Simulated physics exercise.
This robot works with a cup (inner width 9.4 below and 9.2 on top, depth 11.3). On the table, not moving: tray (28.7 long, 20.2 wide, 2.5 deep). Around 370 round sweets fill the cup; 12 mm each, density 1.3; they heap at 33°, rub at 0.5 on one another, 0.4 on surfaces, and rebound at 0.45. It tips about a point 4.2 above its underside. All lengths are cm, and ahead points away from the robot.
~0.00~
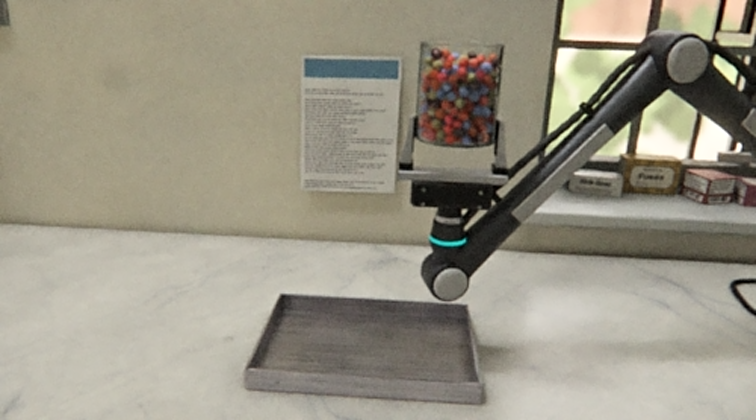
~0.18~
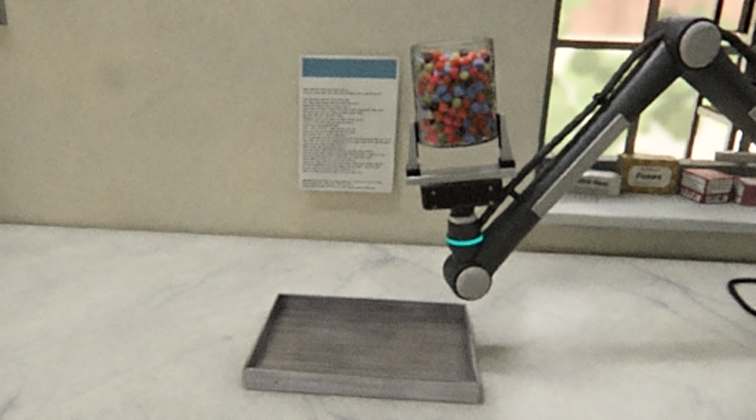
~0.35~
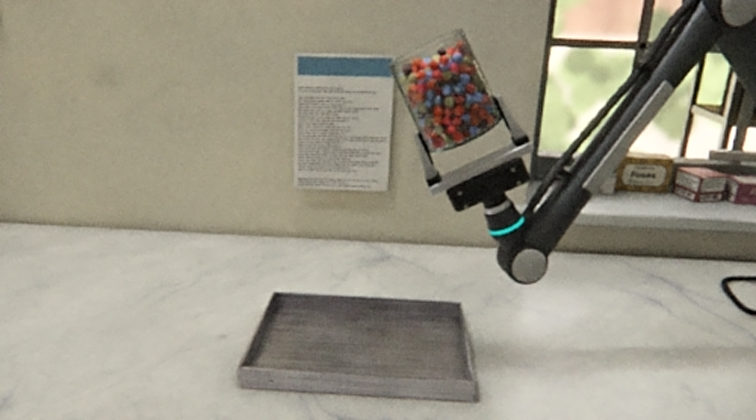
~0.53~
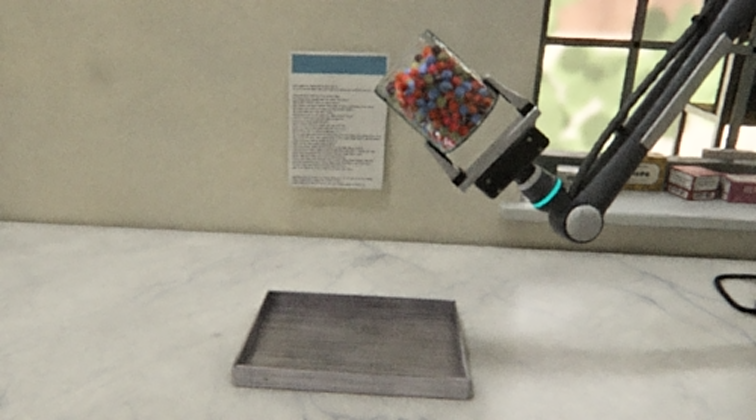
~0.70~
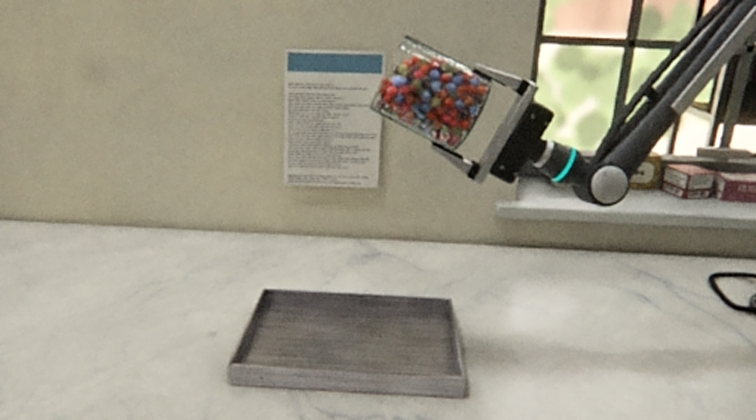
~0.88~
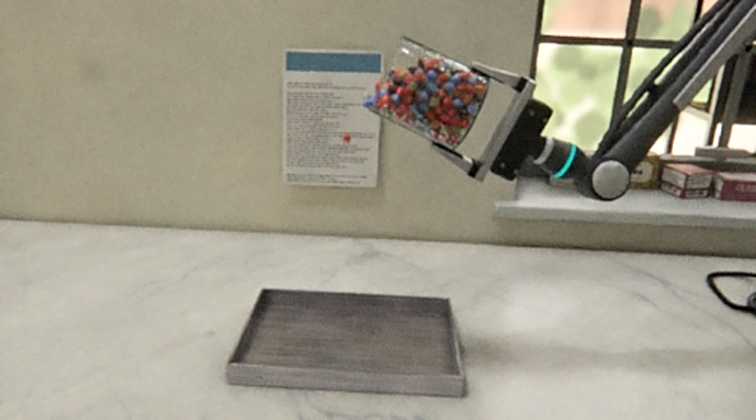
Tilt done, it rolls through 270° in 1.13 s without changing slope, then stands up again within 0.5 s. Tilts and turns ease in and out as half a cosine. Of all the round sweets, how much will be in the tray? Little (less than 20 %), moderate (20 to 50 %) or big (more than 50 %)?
Answer: Little; less than 20 % of the round sweets finish in the tray.
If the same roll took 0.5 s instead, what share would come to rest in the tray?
In that case some 5 per cent.
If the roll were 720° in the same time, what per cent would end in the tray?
It would be near 5 per cent.
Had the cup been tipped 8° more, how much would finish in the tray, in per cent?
It would be near 15 per cent.
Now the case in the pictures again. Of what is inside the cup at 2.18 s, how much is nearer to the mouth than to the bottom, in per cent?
Some 35 per cent.
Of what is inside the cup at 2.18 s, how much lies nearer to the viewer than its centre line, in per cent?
Some 55 per cent.
After 1.53 s, tipped 67°, highest piece 39 above the table; 360 in the cup, 4 in the tray, 6 in flight or on a rim.
After 2.18 s, tipped 49°, highest piece 40 above the table; 336 in the cup, 30 in the tray, 4 in flight or on a rim.
After 2.71 s, upright, highest piece 42 above the table; 335 in the cup, 34 in the tray, 1 in flight or on a rim.
After 3.41 s, upright, highest piece 42 above the table; 335 in the cup, 35 in the tray.
In the end, 335 in the cup, 35 in the tray. That is 9 % in the tray.
